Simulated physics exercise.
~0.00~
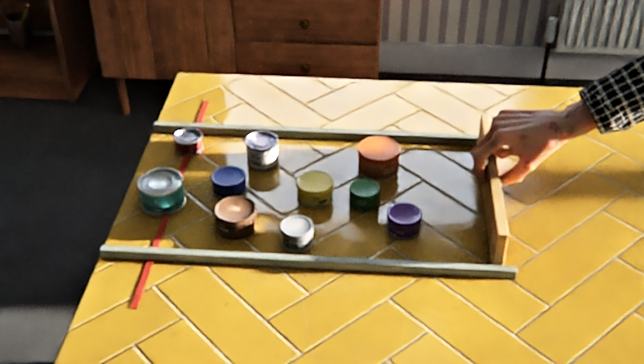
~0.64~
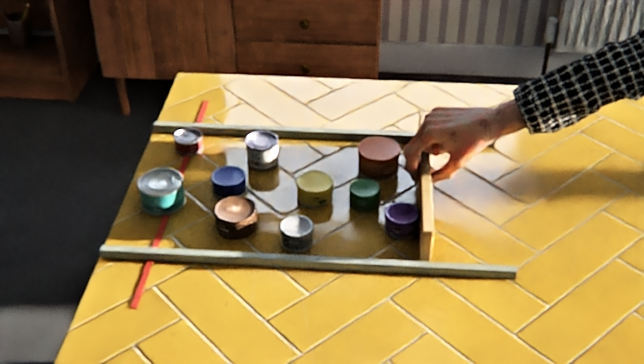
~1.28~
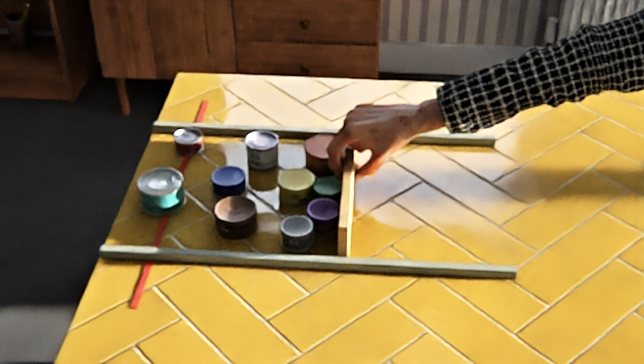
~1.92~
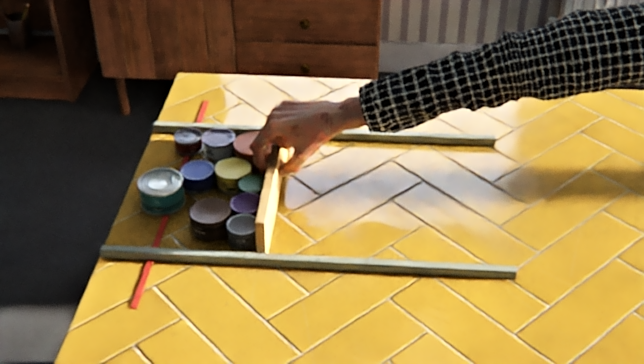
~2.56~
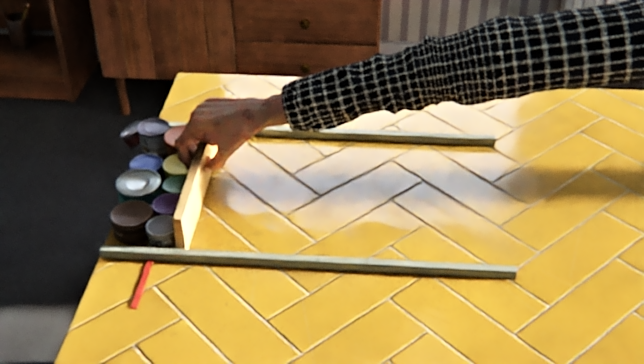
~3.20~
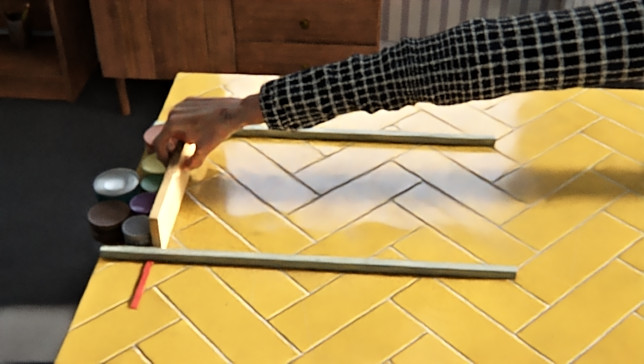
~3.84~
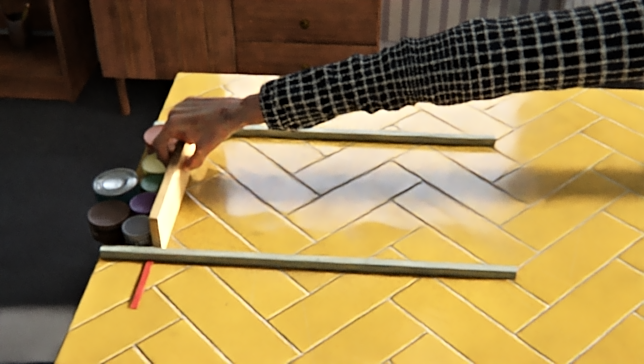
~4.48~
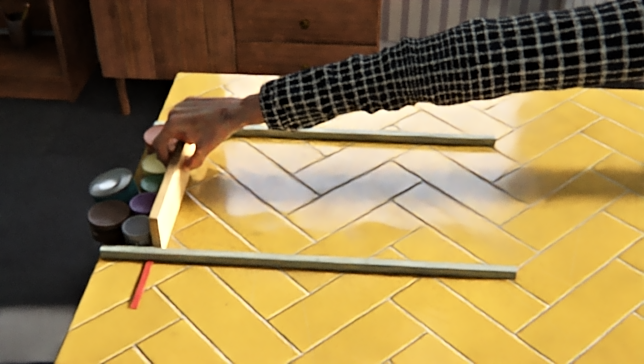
In the video, a hand slides an upright wooden board leftward between two rails on a yellow tiled table, sweeping a group of small colored pots past a red tape strip; several drop off the left edge while others remain bunched against the halted board.
